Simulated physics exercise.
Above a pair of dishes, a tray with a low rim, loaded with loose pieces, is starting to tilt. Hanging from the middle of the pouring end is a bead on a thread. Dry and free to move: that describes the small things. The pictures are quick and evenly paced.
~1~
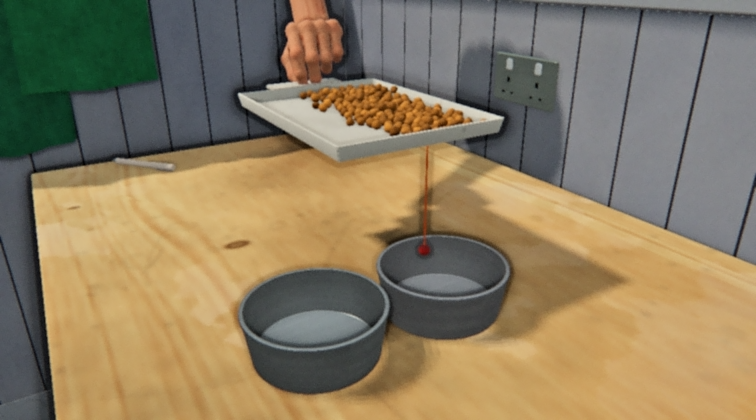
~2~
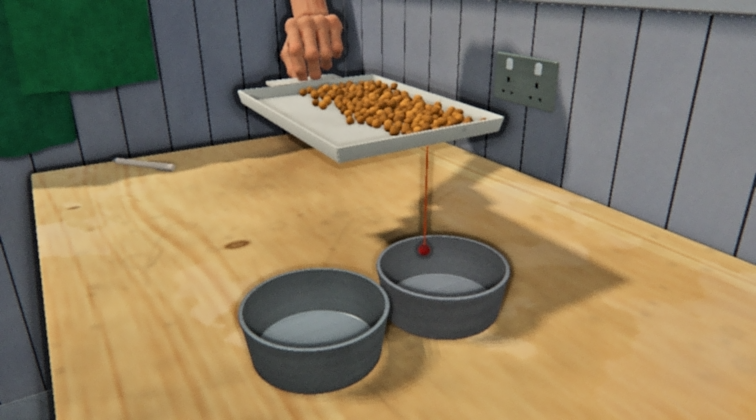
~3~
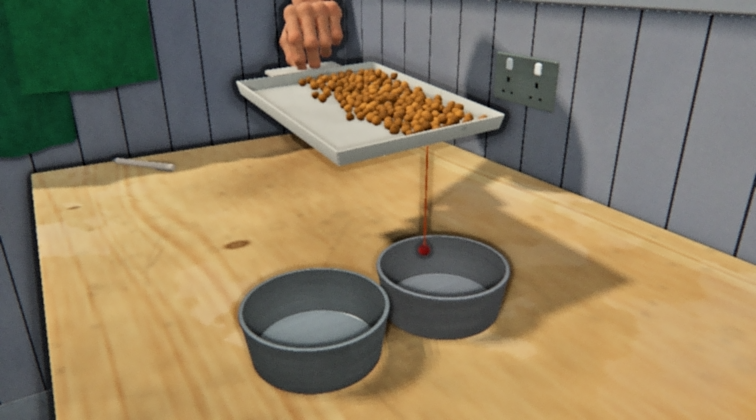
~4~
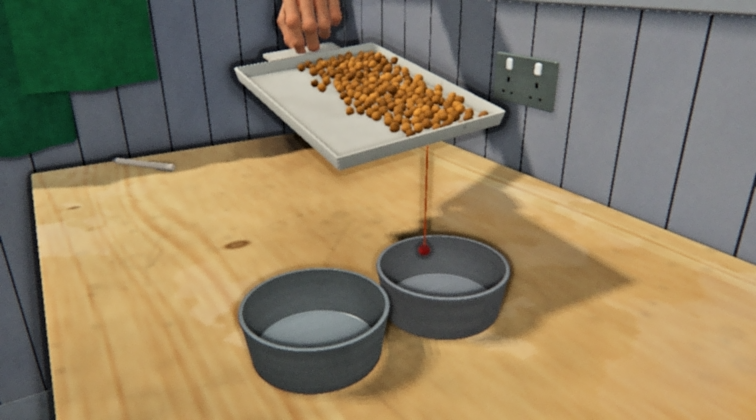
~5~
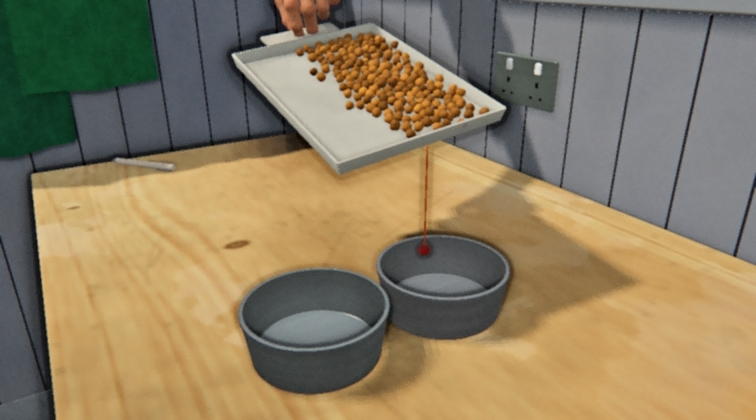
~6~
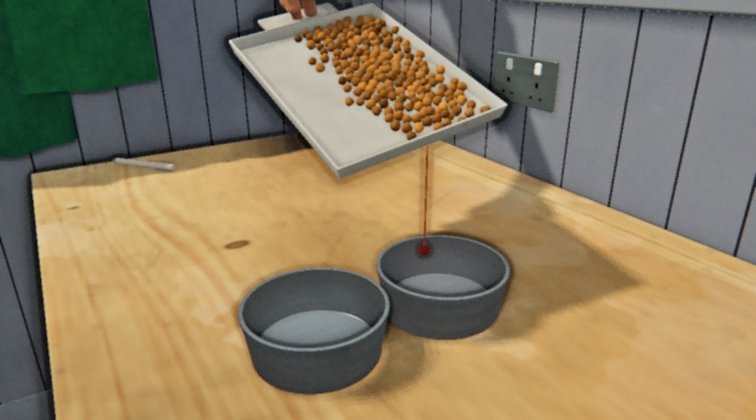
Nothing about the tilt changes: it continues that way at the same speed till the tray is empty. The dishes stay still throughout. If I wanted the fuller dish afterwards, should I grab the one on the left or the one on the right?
Grab the left one.
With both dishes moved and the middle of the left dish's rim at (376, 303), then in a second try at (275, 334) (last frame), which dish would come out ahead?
The dish to the left; the dish to the right.
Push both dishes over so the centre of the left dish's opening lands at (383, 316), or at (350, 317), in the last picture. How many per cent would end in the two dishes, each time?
The first yields 70 per cent and the second 80 per cent.
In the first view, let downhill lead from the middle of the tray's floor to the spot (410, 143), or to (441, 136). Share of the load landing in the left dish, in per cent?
Lab note: Try one about 20 %, try two about 0 %.
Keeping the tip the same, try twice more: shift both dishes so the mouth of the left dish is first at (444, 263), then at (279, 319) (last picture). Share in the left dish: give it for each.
That makes 20 per cent, followed by 20 per cent.
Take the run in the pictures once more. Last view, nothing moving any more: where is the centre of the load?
I'd put the middle somewhere around (347, 337).
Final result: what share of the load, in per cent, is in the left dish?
About 60 per cent.
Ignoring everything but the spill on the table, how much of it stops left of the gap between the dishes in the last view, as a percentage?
Estimate: About 20 per cent.
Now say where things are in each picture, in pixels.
The first frame shows corners of the pouring end at (339, 145) and (499, 117), level; middle of the load at (381, 108), roasted chickpeas; left dish at (350, 362); right dish at (483, 311); bead on its thread at (424, 250).
The second frame shows corners of the pouring end at (339, 147) and (499, 117), level; middle of the load at (381, 106).
The third frame shows corners of the pouring end at (339, 150) and (500, 114), tipped barely, lowest at the left corner; middle of the load at (381, 99).
The fourth frame shows corners of the pouring end at (339, 155) and (501, 111), tipped a little, lowest at the left corner; middle of the load at (381, 89).
The fifth frame shows corners of the pouring end at (339, 161) and (501, 107), tipped clearly, lowest at the left corner; middle of the load at (382, 79).
The sixth frame shows corners of the pouring end at (339, 166) and (502, 104), tipped clearly, lowest at the left corner; middle of the load at (382, 70); left dish at (350, 362); right dish at (483, 311).
Soon after the last picture, tray tipped steeply; most on the tray; a small part in the left dish; a small part in the air.
A little later, tray tipped past a quarter turn; about a quarter on the tray; about a quarter in the left dish; a small part in the right dish; a small part outside both; about a third in the air.
Later still, tray tipped past a quarter turn; about two thirds in the left dish; about a quarter in the right dish; a small part outside both.
At rest, tray tipped past a quarter turn; about two thirds in the left dish; about a quarter in the right dish; a small part outside both.
